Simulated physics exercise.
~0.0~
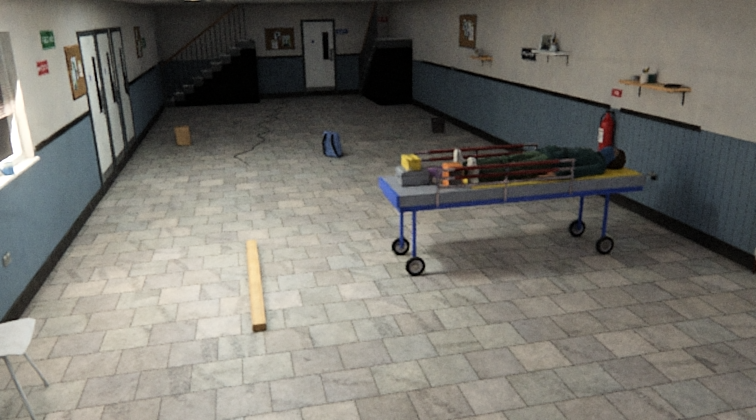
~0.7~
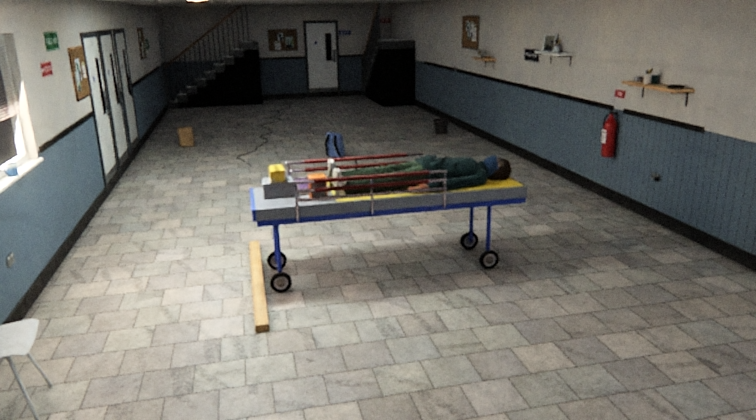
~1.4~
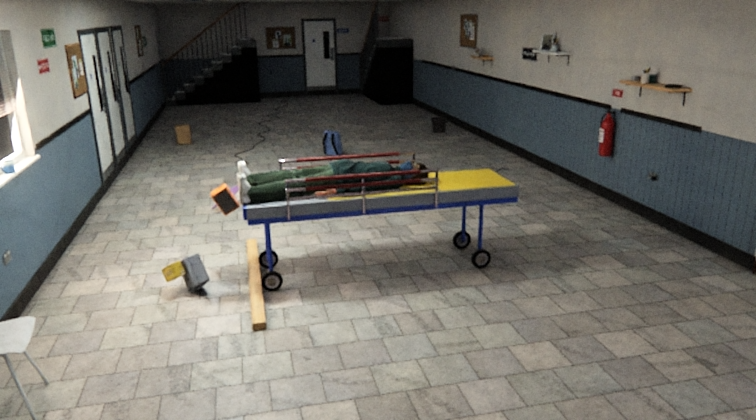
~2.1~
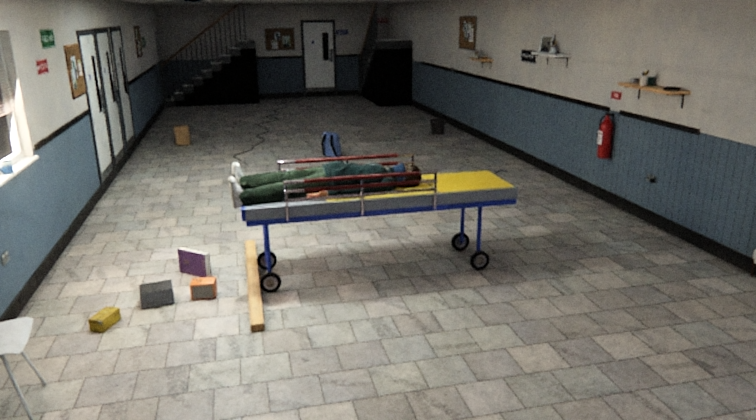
A person lying on a blue-framed trolley rolled left across a tiled hall until the wheels met a wooden sill and stopped short, then slid towards the foot as the yellow box, grey case, orange block and purple folder tumbled onto the floor.
